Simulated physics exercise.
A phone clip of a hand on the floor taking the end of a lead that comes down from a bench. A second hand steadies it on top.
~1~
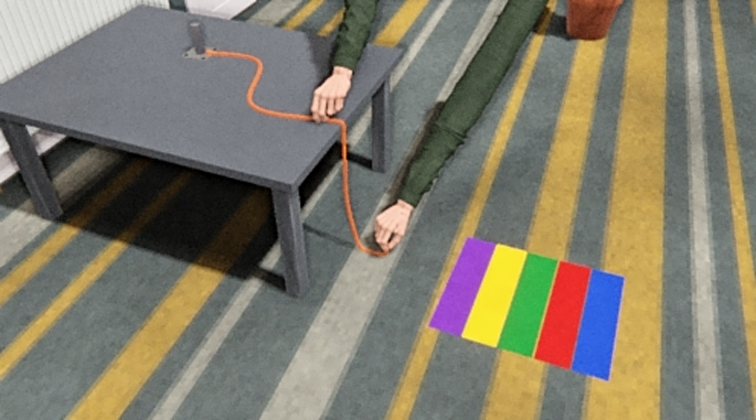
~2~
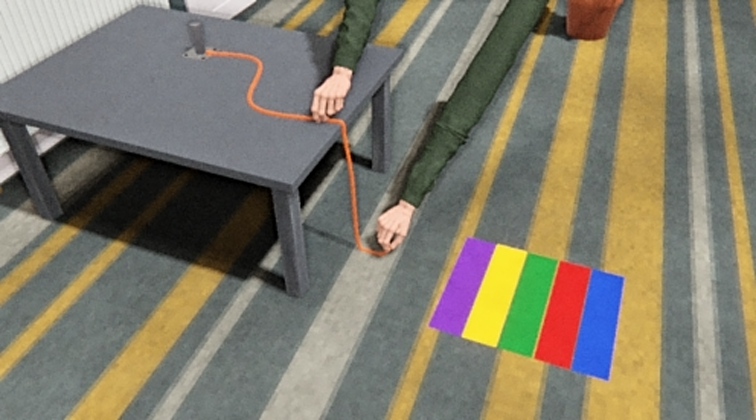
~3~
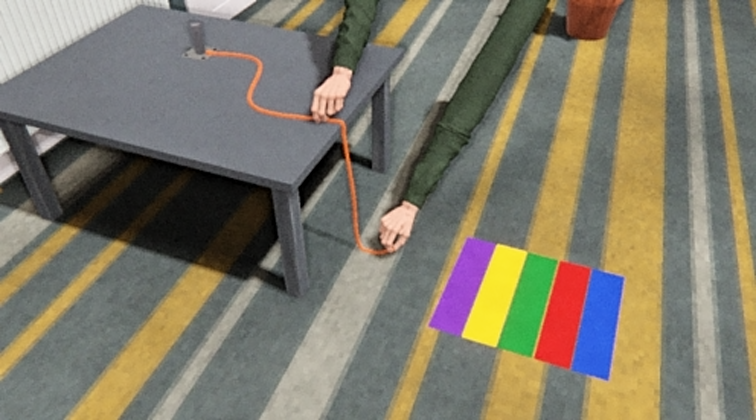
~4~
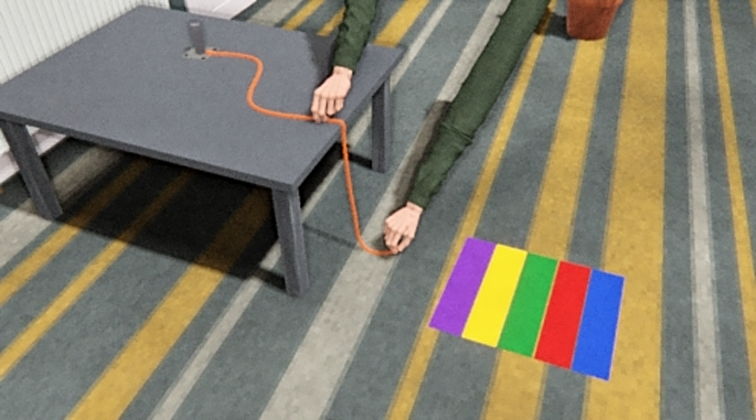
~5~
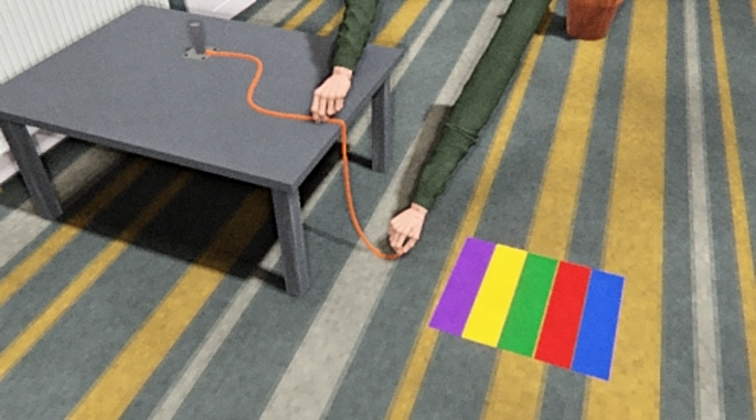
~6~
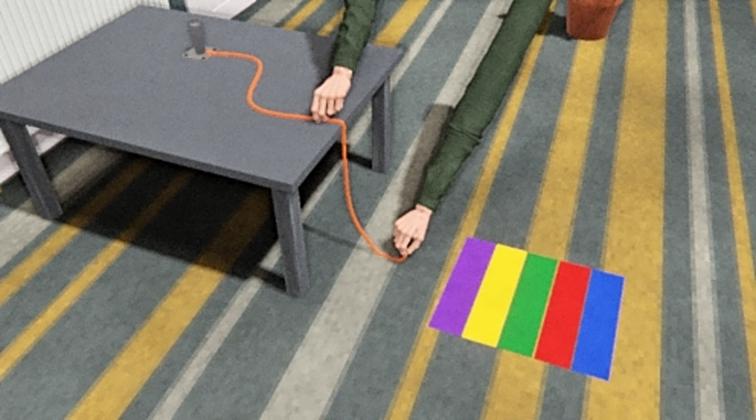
In this clip, one hand rests on an orange lead at the edge of a gray bench while another hand, low near the striped floor, holds the lead's hanging end and shifts it slightly to the right.
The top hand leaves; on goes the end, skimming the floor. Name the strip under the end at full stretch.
The end stops over the green strip.
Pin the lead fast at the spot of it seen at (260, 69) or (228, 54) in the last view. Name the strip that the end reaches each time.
It would be green; green.
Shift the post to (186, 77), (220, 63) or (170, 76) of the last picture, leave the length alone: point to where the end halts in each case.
About (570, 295), (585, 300) and (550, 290).
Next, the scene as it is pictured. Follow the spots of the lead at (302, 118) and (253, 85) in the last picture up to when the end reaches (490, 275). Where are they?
At (351, 124), then (280, 87).
A little later, end near (490, 275); over yellow.
Next, end near (521, 284); over green.
When it is tight, end near (540, 289); over green. It gets as far as the green strip.
